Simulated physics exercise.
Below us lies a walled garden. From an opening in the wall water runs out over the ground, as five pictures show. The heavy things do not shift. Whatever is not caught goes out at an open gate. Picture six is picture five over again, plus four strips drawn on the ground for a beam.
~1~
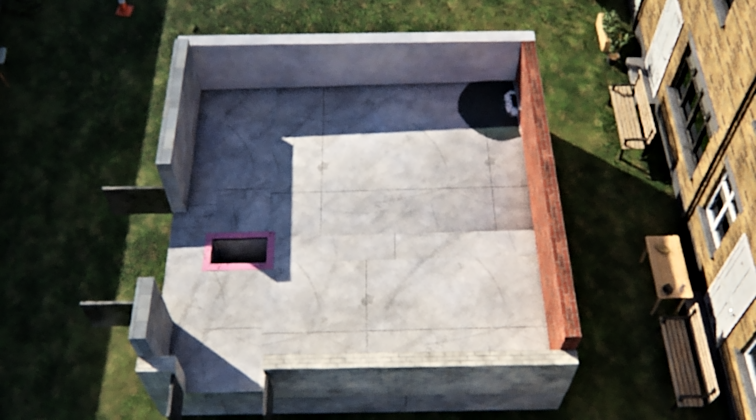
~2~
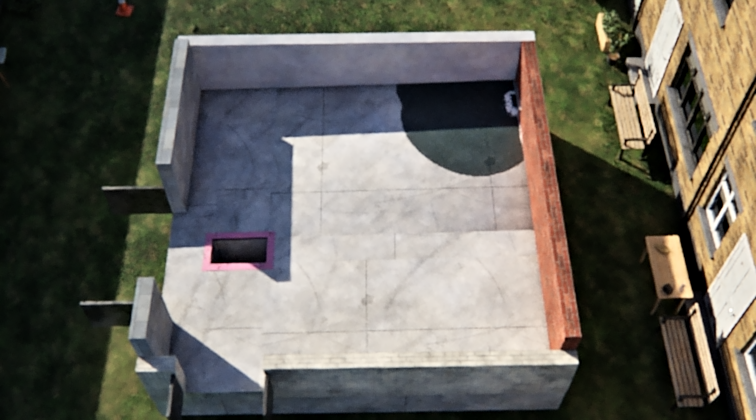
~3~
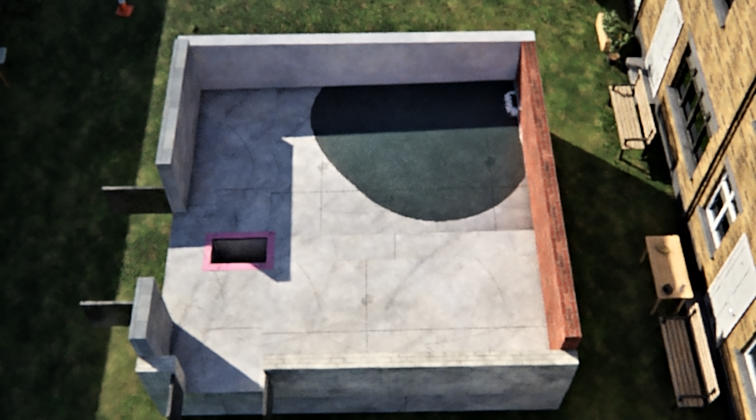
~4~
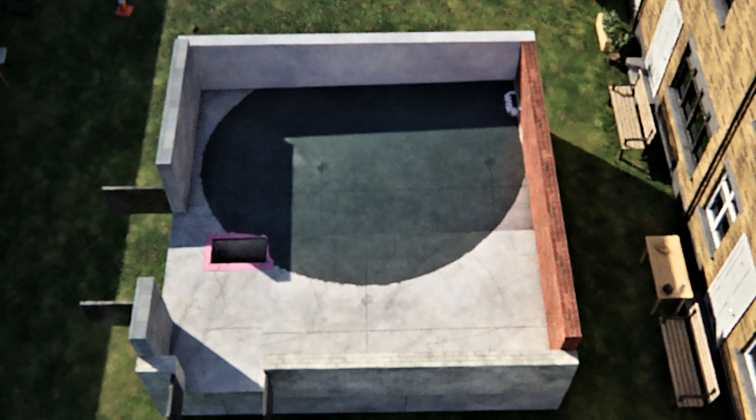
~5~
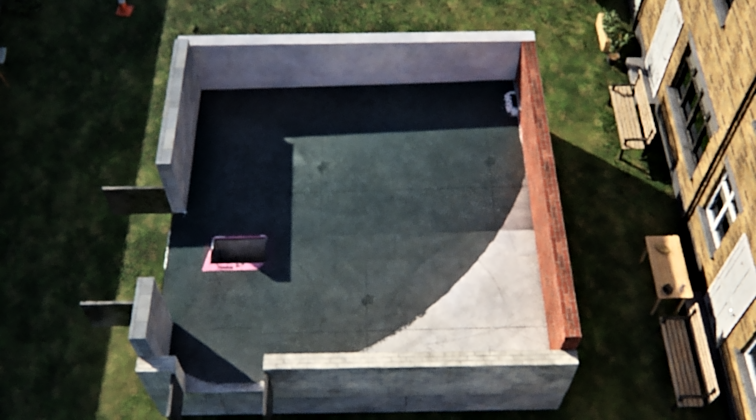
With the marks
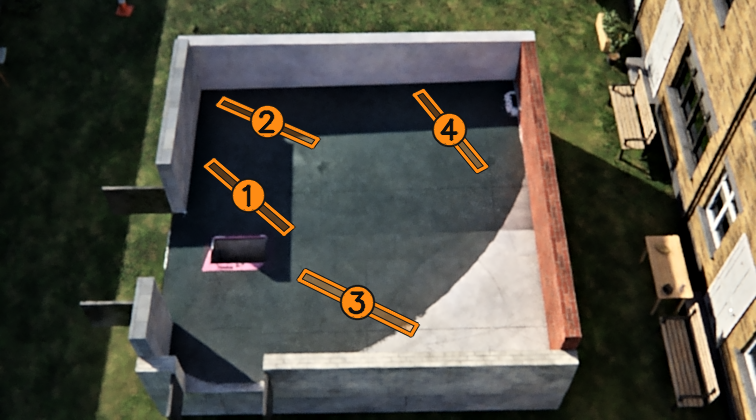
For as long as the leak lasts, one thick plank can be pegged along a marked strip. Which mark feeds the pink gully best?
Position 3 does it best.
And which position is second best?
The answer is 2.
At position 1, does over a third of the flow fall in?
No.
In orange, 1 from (209, 163) to (288, 230); 2 from (220, 101) to (315, 142); 3 from (302, 275) to (414, 329); 4 from (418, 92) to (481, 168).
If 1 is chosen, about 14 % of the stream goes into the pink gully, about 85 % out by the gates.
If 2 is chosen, about 32 % of the stream goes into the pink gully, about 68 % out by the gates.
If 3 is chosen, about 45 % of the stream goes into the pink gully, about 55 % out by the gates.
If 4 is chosen, about 12 % of the stream goes into the pink gully, about 88 % out by the gates.
